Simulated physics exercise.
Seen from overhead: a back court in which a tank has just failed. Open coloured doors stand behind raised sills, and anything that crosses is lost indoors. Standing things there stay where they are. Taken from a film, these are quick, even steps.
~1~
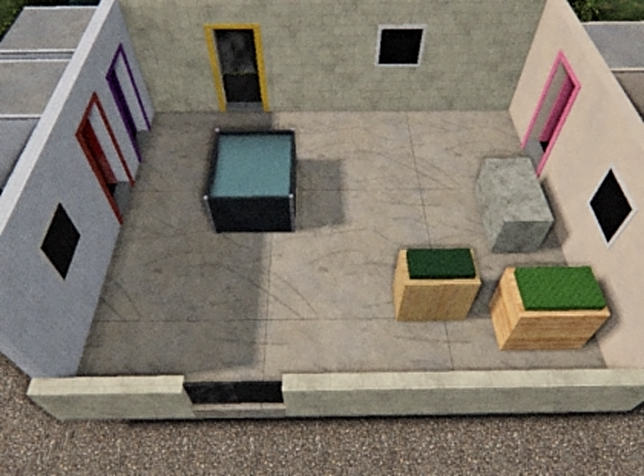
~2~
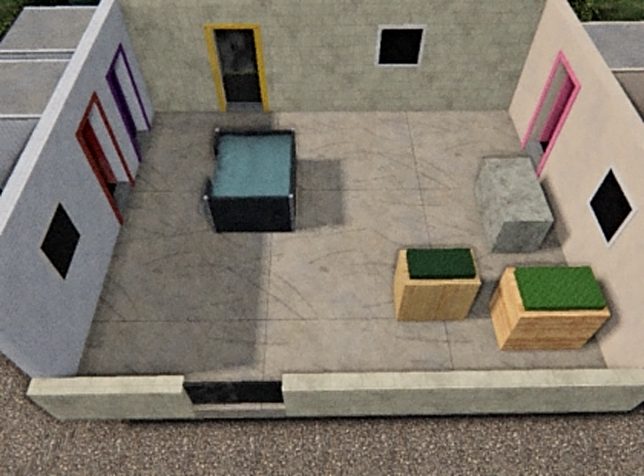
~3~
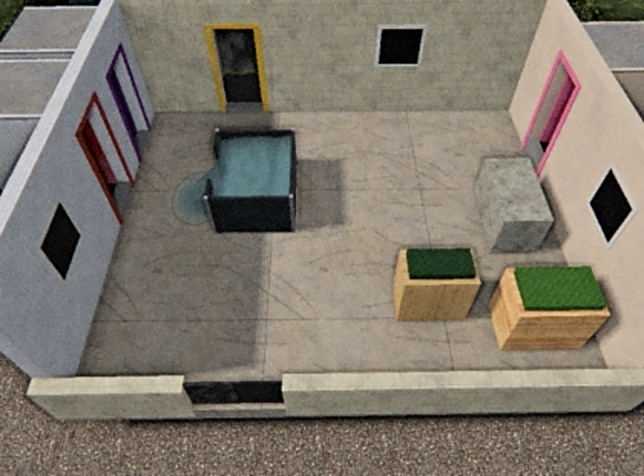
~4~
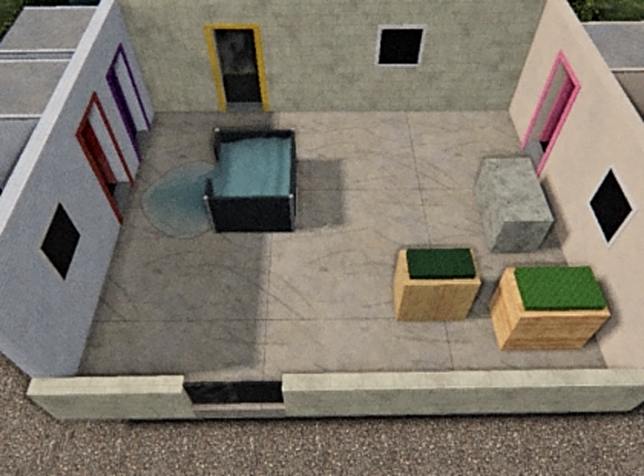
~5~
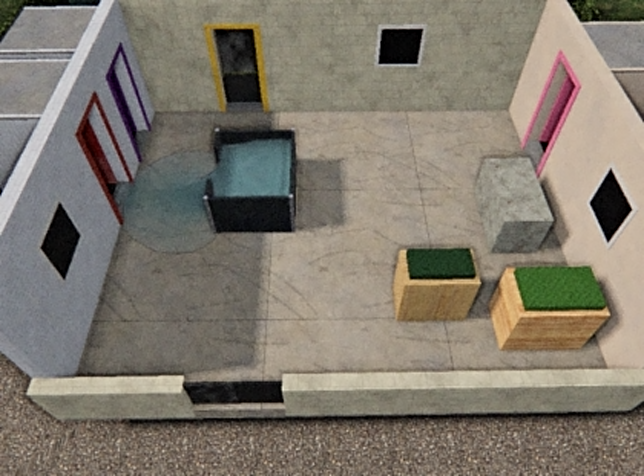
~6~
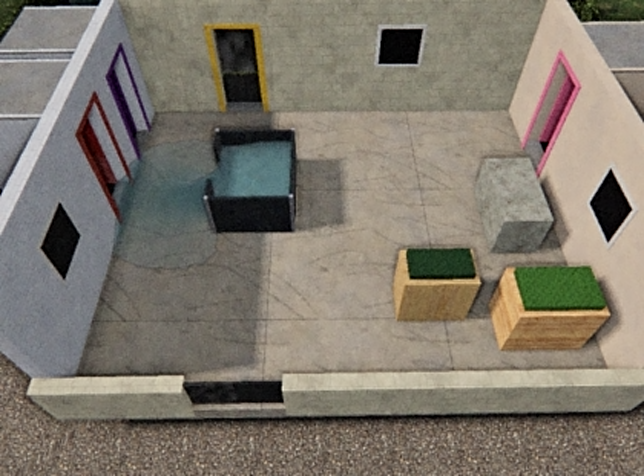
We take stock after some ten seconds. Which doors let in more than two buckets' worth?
The yellow door stays inside what's allowed there; the red door goes beyond what's allowed there; the purple door goes beyond what's allowed there; the pink door stays inside what's allowed there.
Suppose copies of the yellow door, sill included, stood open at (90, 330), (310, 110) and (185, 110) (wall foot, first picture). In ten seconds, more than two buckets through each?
Stays below the line; stays below the line; crosses the line.
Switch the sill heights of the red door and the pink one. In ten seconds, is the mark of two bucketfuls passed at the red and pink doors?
I reckon red crosses the line and pink remains short.
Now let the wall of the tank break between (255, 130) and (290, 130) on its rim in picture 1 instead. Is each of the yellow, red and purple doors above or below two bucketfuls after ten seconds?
Briefly, yellow crosses the limit, red remains below the limit, and purple crosses the limit.
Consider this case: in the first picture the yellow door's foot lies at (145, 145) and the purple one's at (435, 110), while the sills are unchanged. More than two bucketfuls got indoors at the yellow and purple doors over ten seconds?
Result - yellow door: Crosses the limit; purple door: Remains below the limit.
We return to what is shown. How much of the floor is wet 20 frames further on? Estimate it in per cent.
Roughly 35 per cent.
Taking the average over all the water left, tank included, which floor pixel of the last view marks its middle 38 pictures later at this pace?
It's close to (252, 221).
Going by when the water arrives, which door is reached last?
Result: The one in pink.
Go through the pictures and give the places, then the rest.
In the first picture, the open tank at (253, 165) is whole and still.
In the second picture, water pours out at (219, 185) and has run to (207, 215).
In the third picture, water pours out at (219, 187) and has run to (179, 189).
In the fourth picture, water pours out at (220, 188) and has run to (144, 200).
In the fifth picture, water pours out at (219, 188) and has run to (119, 199).
In the sixth picture, water pours out at (219, 187) and has run to (114, 250).
A moment on, water covers 15 % of the floor; the yellow door not reached, the red door far over two buckets in, the purple door under two buckets in, the pink door not reached.
Next, water covers 20 % of the floor; the yellow door not reached, the red door far over two buckets in, the purple door over two buckets in, the pink door not reached.
Then, water covers 35 % of the floor; the yellow door wet at the sill, nothing in, the red door far over two buckets in, the purple door far over two buckets in, the pink door not reached.
Later, water covers 70 % of the floor; the yellow door wet at the sill, nothing in, the red door far over two buckets in, the purple door far over two buckets in, the pink door not reached.
In the end, water covers 90 % of the floor; the yellow door wet at the sill, nothing in, the red door far over two buckets in, the purple door far over two buckets in, the pink door wet at the sill, nothing in.
